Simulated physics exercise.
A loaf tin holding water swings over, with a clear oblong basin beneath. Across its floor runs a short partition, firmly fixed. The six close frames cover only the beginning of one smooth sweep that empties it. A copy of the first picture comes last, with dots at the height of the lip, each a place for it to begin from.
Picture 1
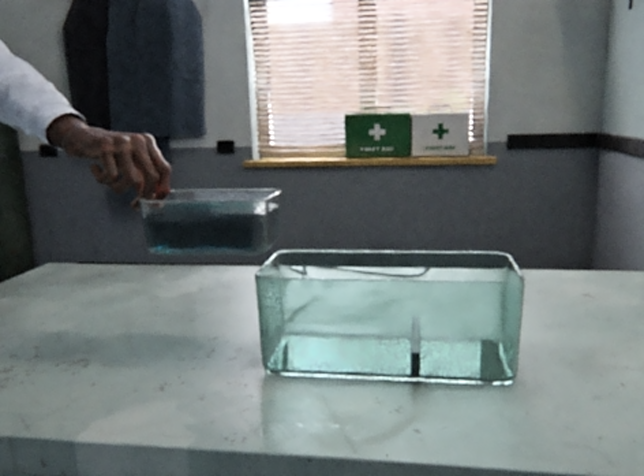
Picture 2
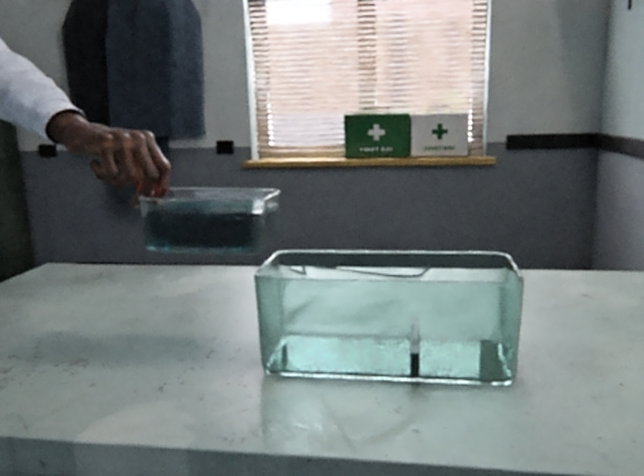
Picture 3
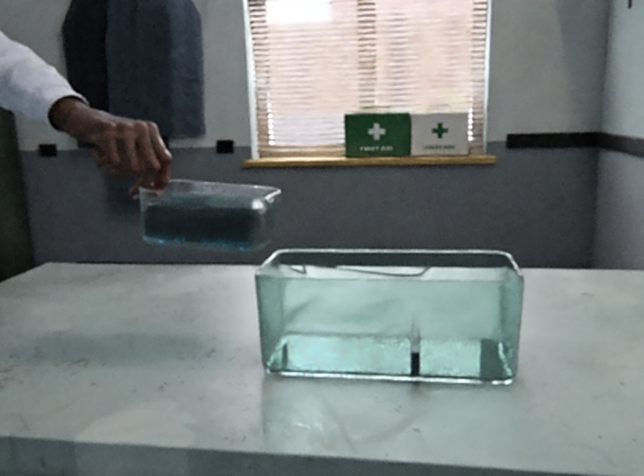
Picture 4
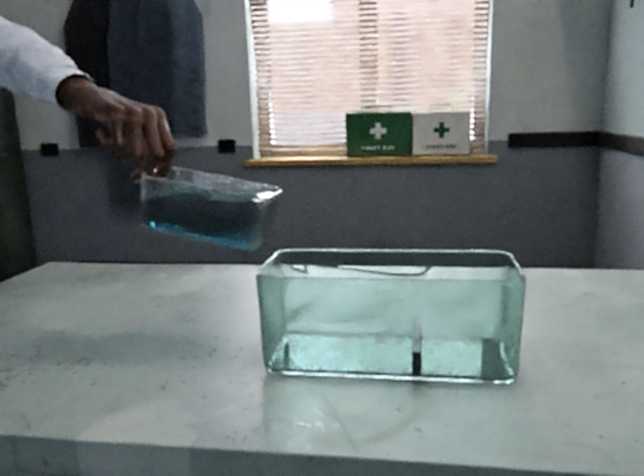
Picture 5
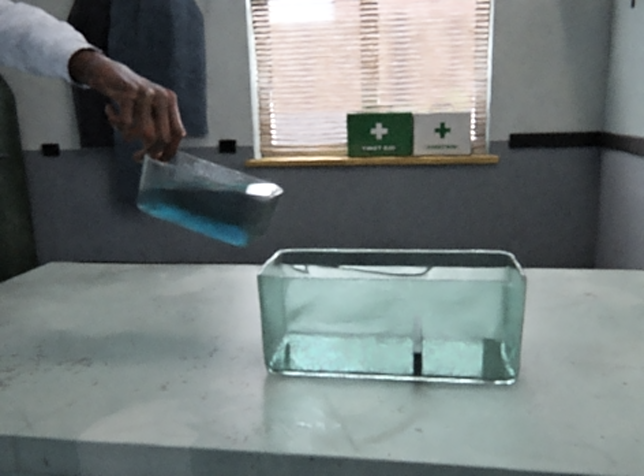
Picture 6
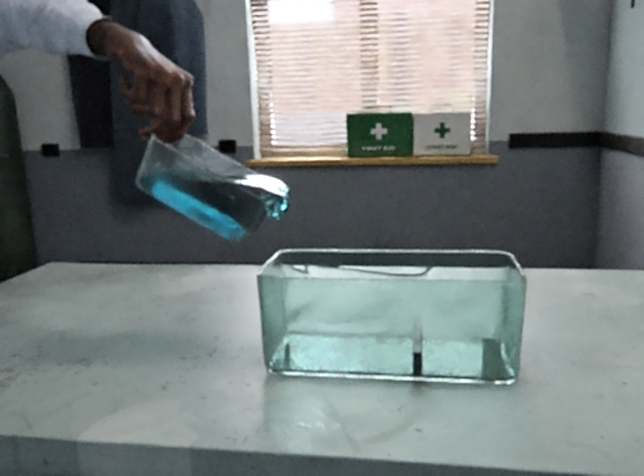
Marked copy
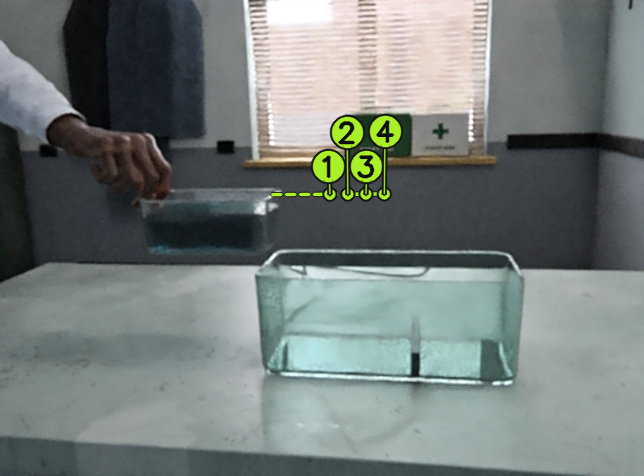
In this clip, a hand holds a clear rectangular container of blue liquid above and left of a glass basin on a table, then tilts it gradually to the right until liquid begins to slip over its lip.
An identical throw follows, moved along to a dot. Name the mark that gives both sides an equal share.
It is 1.
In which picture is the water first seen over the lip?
In picture 6.
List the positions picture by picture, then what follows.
Upright, lip at (272, 194); basin from (263, 370) to (517, 381); top of the wall at (416, 332); nothing has left yet, in the first frame.
Upright, lip at (271, 194); nothing has left yet, in the second frame.
Tipped about 5°, lip at (272, 194); nothing has left yet, in the third frame.
Tipped about 11°, lip at (273, 193); nothing has left yet, in the fourth frame.
Tipped about 20°, lip at (274, 193); nothing has left yet, in the fifth frame.
Tipped about 30°, lip at (274, 193); water is over the lip, down to (281, 213), in the sixth frame.
On the marked copy, 1 at (329, 194); 2 at (347, 194); 3 at (365, 194); 4 at (384, 193).
If 1 is chosen, about 49 % ends left of the wall and 49 % right of it.
If 2 is chosen, about 35 % ends left of the wall and 63 % right of it.
If 3 is chosen, about 24 % ends left of the wall and 73 % right of it.
If 4 is chosen, about 26 % ends left of the wall and 72 % right of it.
